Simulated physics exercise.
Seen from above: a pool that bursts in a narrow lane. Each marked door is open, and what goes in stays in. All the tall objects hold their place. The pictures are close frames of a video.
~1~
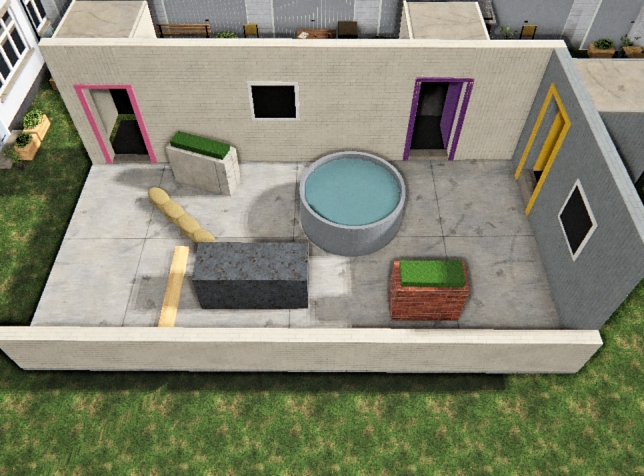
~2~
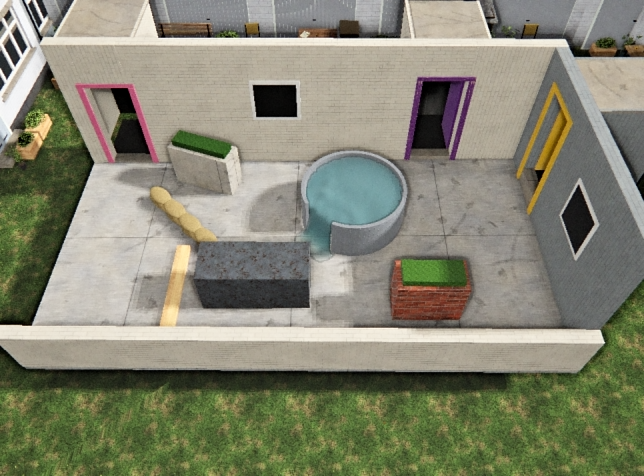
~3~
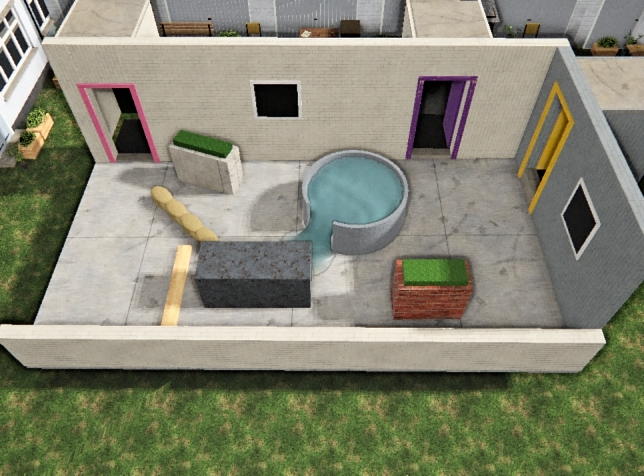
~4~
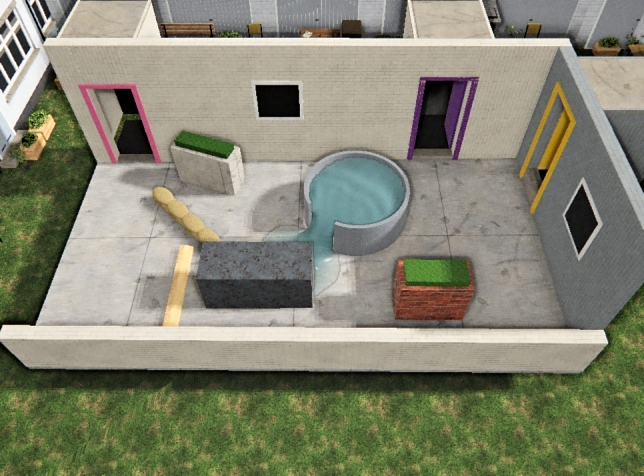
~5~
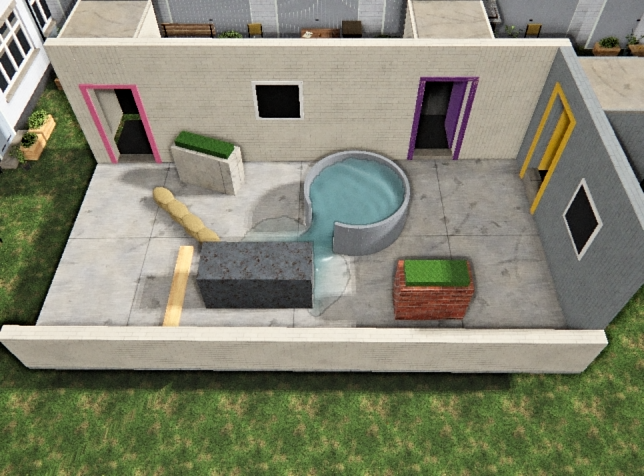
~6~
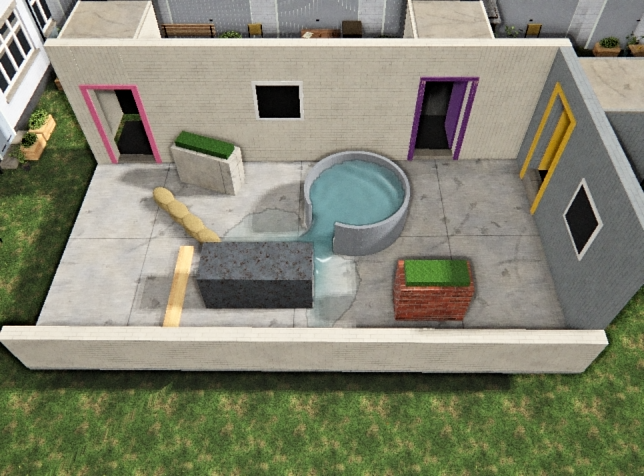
A round pool opens at its front left and water spreads around the dark stone block.
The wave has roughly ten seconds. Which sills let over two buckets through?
In the end: The pink door takes more than that; the purple door stays under that; the yellow door stays under that.
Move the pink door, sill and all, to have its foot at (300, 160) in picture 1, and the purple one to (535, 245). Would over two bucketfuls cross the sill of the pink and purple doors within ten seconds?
In short: Pink keeps below it; purple keeps below it.
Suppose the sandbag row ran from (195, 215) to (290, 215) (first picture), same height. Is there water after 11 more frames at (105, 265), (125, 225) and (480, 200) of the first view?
In that order: Wet, under water, free of water.
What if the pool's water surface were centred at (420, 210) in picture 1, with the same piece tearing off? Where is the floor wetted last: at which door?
It is the purple one.
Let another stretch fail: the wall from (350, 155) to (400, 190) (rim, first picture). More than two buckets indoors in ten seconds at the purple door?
Then: The purple one floods.
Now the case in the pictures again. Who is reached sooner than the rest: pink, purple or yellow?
The one in pink.
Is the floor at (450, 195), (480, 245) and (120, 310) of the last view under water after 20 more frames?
As listed: No water, free of water, flooded.
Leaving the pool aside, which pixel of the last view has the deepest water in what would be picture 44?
At about (219, 256).
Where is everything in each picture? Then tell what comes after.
The round pool at (352, 191) is whole and still, in the first frame.
Water pours out at (319, 233) and has run to a hidden place, in the second frame.
The front is at a hidden place, out from the gap at (320, 233), in the third frame.
The front is at a hidden place, out from the gap at (321, 234), in the fourth frame.
Water pours out at (322, 233) and has run to a hidden place, in the fifth frame.
Water pours out at (322, 234) and has run to a hidden place, in the sixth frame.
A moment on, water covers 25 % of the floor; the pink door not reached, the purple door not reached, the yellow door not reached.
Next, water covers 40 % of the floor; the pink door not reached, the purple door not reached, the yellow door not reached.
Then, water covers 55 % of the floor; the pink door over two buckets in, the purple door not reached, the yellow door not reached.
Later, water covers 60 % of the floor; the pink door over two buckets in, the purple door not reached, the yellow door not reached.
In the end, water covers 55 % of the floor; the pink door far over two buckets in, the purple door not reached, the yellow door not reached.
